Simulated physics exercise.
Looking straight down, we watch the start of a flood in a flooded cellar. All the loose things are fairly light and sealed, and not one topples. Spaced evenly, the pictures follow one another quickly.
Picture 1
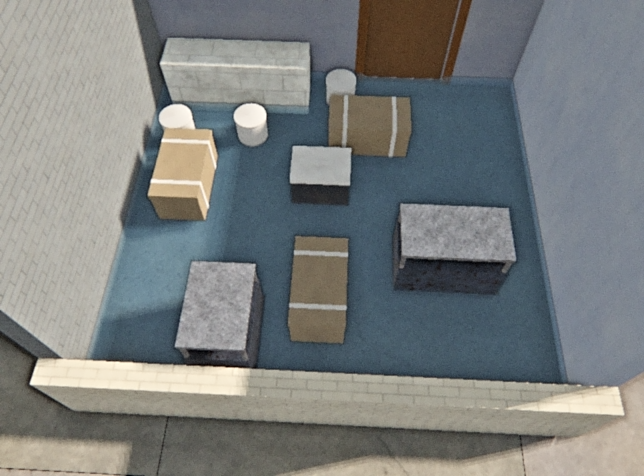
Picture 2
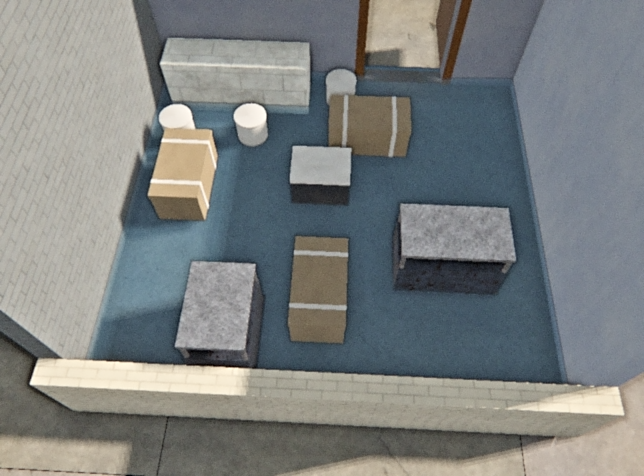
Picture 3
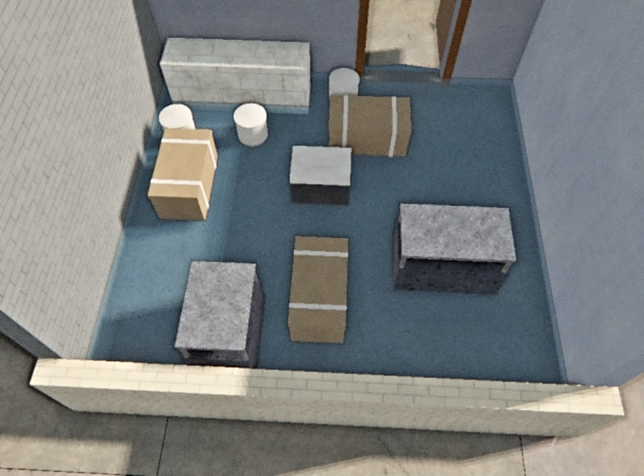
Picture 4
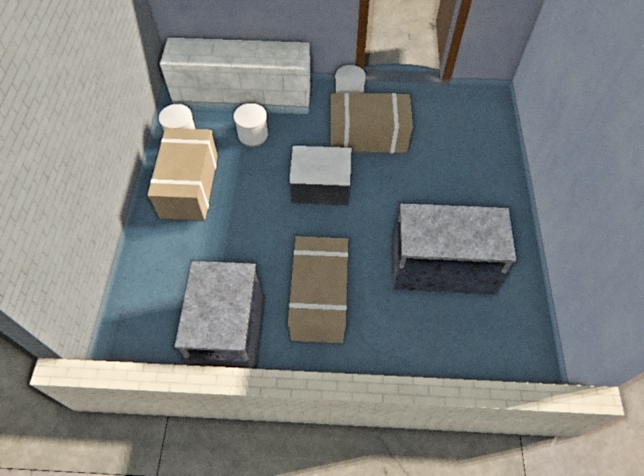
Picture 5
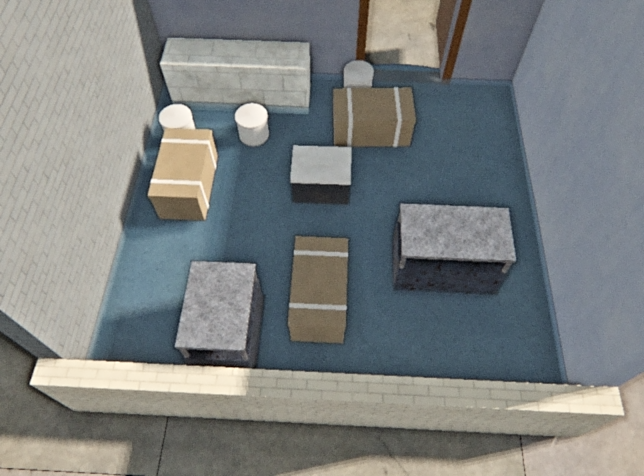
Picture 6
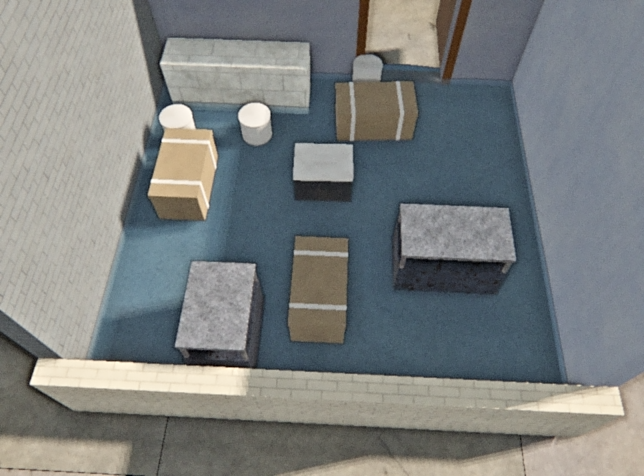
Brown door opening at the back of a blue-floored room, then a white pail and a strapped box edging back and right.
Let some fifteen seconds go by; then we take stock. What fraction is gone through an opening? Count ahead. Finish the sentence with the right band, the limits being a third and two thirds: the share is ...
The share is from a third to two thirds.
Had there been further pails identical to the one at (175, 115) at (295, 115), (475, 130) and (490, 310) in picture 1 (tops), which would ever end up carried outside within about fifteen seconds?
For the three copies in the stated order: Escaped, escaped, remained.
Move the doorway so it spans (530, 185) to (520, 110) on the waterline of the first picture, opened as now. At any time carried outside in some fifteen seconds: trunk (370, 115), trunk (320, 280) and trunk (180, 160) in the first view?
Lost, retained, retained.
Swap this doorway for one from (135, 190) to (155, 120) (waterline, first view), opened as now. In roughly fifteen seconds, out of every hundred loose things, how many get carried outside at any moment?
About 70 percent.
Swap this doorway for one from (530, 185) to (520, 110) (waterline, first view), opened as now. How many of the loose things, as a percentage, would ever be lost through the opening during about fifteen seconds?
40 per cent.
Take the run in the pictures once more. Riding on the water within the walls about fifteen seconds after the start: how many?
Counting them up gives 3.
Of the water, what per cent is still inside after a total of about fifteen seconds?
60 %.
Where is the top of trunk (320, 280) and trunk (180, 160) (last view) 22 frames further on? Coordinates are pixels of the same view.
About (334, 223) and (225, 139).
A moment on, 1 of 7 are out; 6 afloat.
Next, 2 of 7 are out; 5 afloat.
Later, 4 of 7 are out; 3 afloat.
In the end, 4 of 7 are out; 3 afloat.
